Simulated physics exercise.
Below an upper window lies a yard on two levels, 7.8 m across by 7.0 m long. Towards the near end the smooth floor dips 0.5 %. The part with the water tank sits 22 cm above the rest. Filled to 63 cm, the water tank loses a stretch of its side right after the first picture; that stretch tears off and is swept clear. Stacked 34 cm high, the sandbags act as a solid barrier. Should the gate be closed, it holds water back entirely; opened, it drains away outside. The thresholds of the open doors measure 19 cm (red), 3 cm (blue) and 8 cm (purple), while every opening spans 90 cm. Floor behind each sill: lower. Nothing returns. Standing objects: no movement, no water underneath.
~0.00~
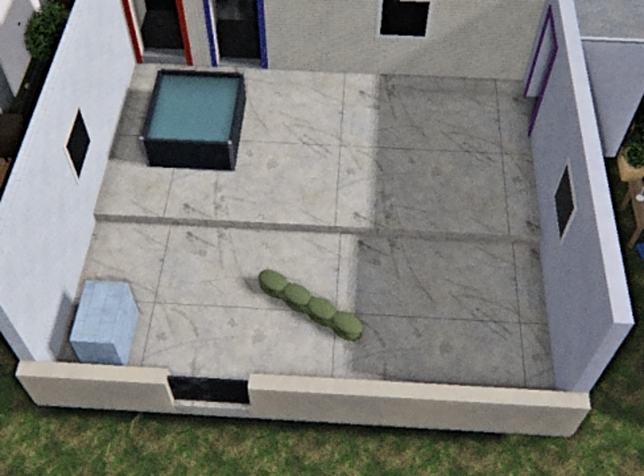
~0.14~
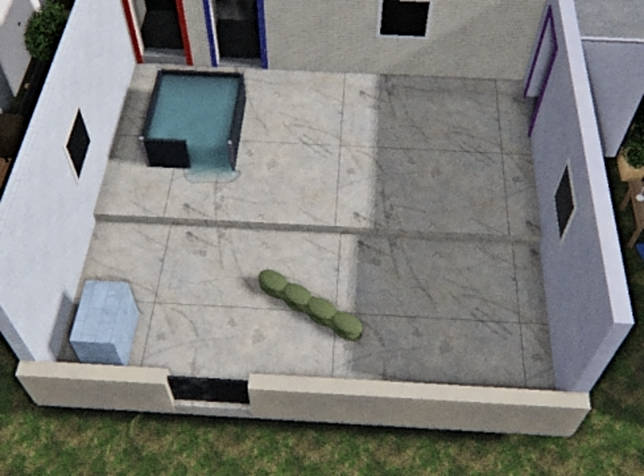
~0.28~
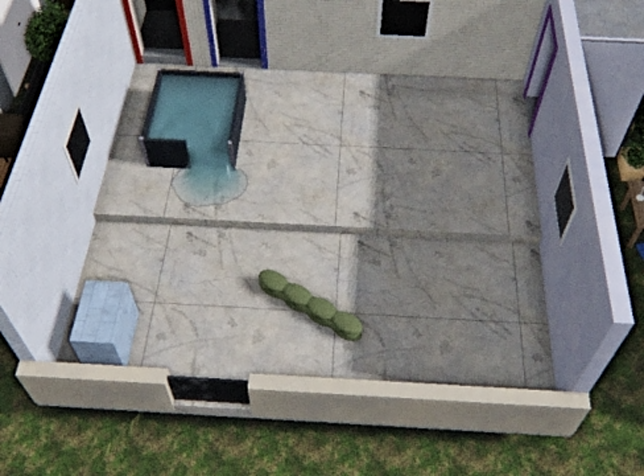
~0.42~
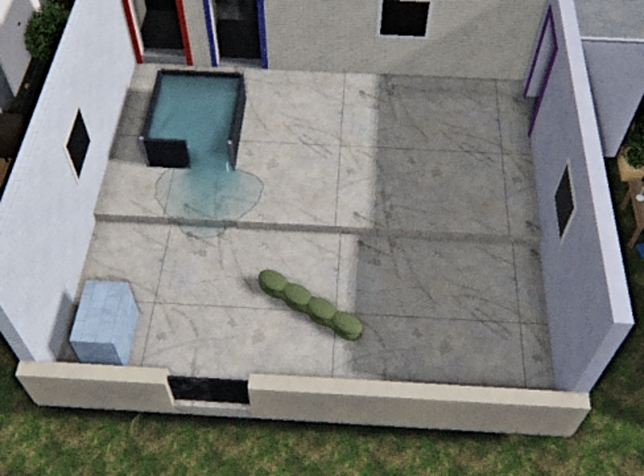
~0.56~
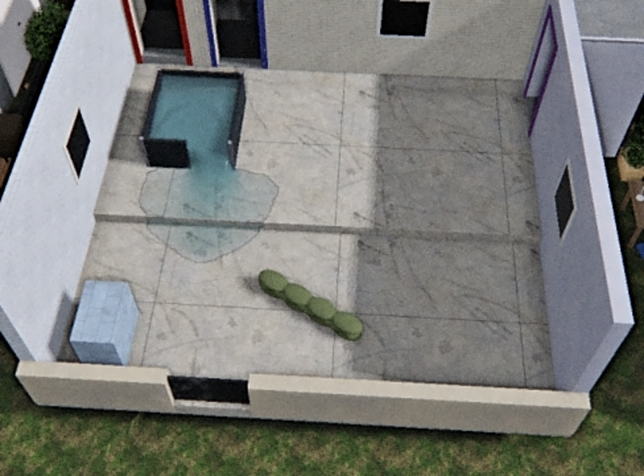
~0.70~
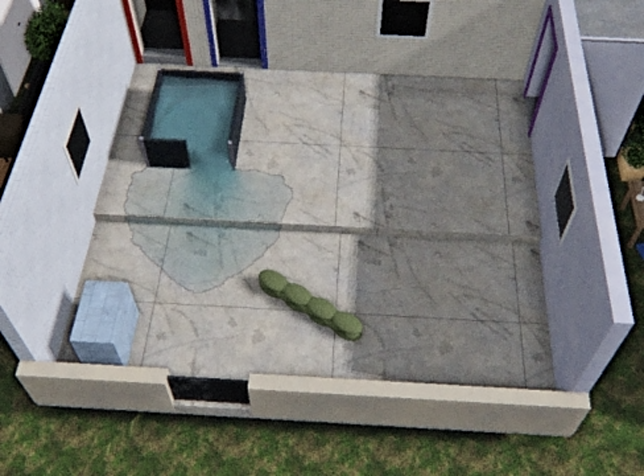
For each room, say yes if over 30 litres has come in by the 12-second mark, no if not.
Behind the red door no; behind the blue door no; behind the purple door no.
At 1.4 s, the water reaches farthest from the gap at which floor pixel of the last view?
(225, 393).
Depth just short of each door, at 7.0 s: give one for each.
Depths in cm: Red 0, blue 0, purple 0.
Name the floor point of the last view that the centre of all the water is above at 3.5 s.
I'd put it close to (217, 247).
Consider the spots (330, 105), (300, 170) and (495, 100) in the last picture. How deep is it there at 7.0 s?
Spot one 0 cm, spot two 0 cm, spot three 0 cm.
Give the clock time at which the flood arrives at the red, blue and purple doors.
Arrival: Red not within the 12 s, blue not within the 12 s, purple not in the 12 s.
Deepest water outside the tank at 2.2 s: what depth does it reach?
Around 22 centimetres deep.
After 1.4 s water covers 25 % of the floor and is deepest (31 cm) near (214, 174); red door not reached, blue door not reached, purple door not reached.
After 2.2 s water covers 30 % of the floor and is deepest (22 cm) near (132, 387); red door not reached, blue door not reached, purple door not reached.
After 3.5 s water covers 40 % of the floor and is deepest (20 cm) near (52, 383); red door not reached, blue door not reached, purple door not reached.
After 7.0 s water covers 45 % of the floor and is deepest (11 cm) near (538, 255); red door not reached, blue door not reached, purple door not reached.
After 12.0 s water covers 50 % of the floor and is deepest (10 cm) near (294, 286); red door not reached, blue door not reached, purple door not reached.
